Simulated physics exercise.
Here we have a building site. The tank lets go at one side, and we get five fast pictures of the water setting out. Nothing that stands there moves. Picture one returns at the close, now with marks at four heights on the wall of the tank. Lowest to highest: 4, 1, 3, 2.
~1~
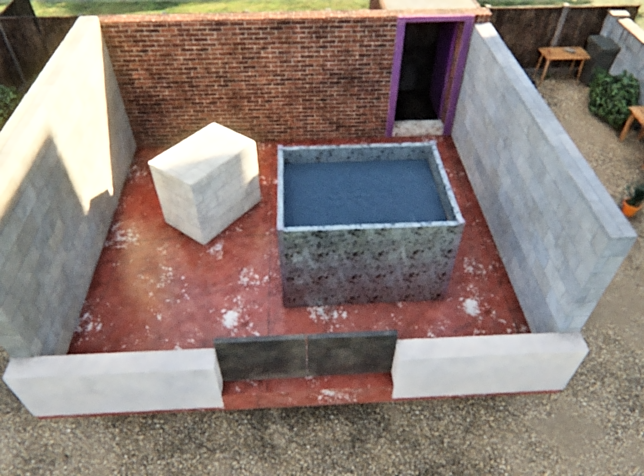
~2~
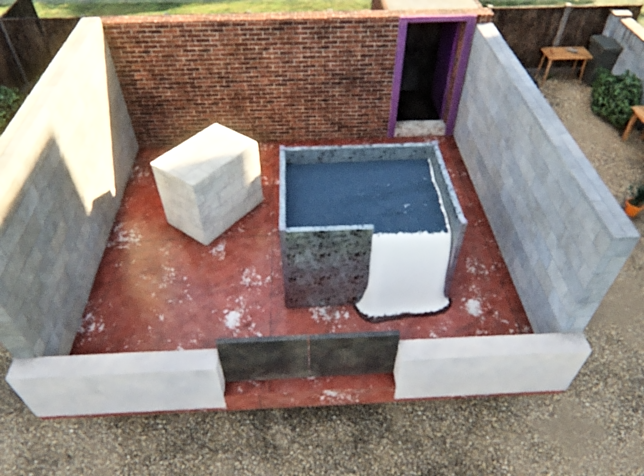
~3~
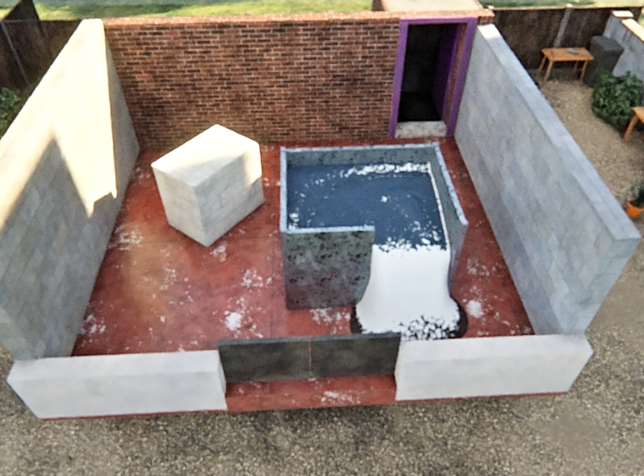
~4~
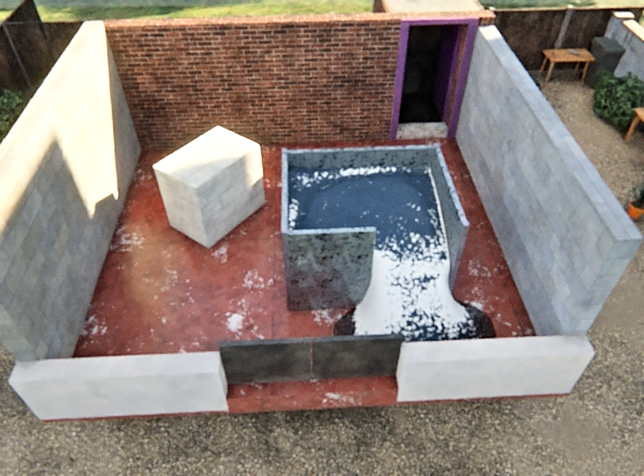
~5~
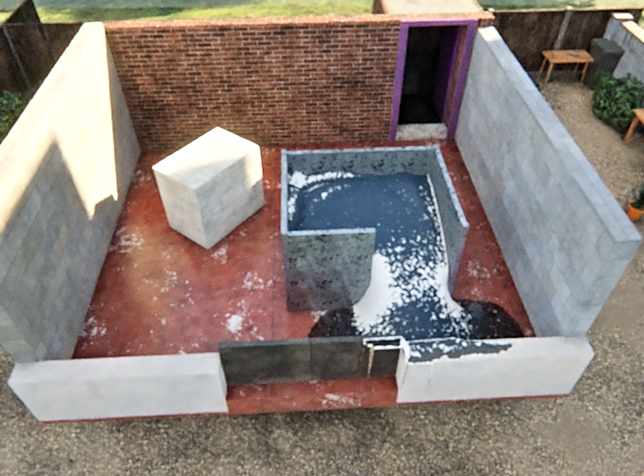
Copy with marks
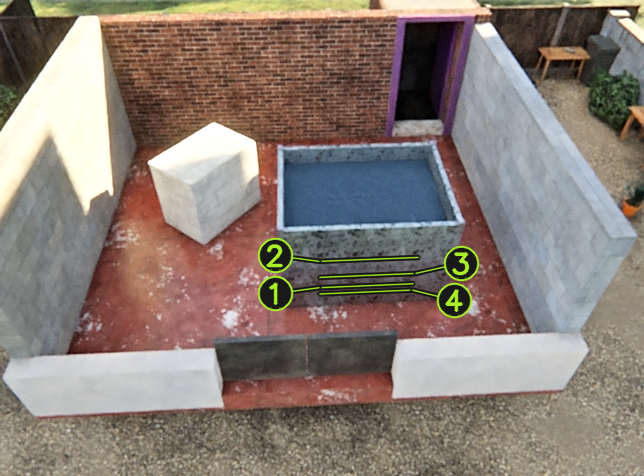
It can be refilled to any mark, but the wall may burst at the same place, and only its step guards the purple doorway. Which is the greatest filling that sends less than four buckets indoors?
The limit is 3.
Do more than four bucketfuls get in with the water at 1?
No, not at all.
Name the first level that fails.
Level 2.
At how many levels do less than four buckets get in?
Three of the four.
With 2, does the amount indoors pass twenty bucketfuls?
No, less.
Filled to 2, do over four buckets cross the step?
Yes, that goes wrong.
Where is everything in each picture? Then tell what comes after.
The first frame shows water in the tank at rest, its middle at (362, 197); foot of the purple doorway at (417, 136); shut gate at (306, 342).
The second frame shows front seen at (438, 283), 1 % of the ground wet.
The third frame shows front seen at (359, 305), 4 % of the ground wet.
The fourth frame shows front seen at (360, 306), 7 % of the ground wet.
The fifth frame shows front seen at (474, 306), 11 % of the ground wet.
On the marked copy, 1 at (366, 285); 2 at (369, 259); 3 at (367, 275); 4 at (366, 292); from the bottom up 4, 1, 3, 2.
Choosing 1, nothing gets over.
Choosing 2, about 9 bucketfuls get in.
Choosing 3, a splash gets over, under a bucket.
Choosing 4, nothing gets over.
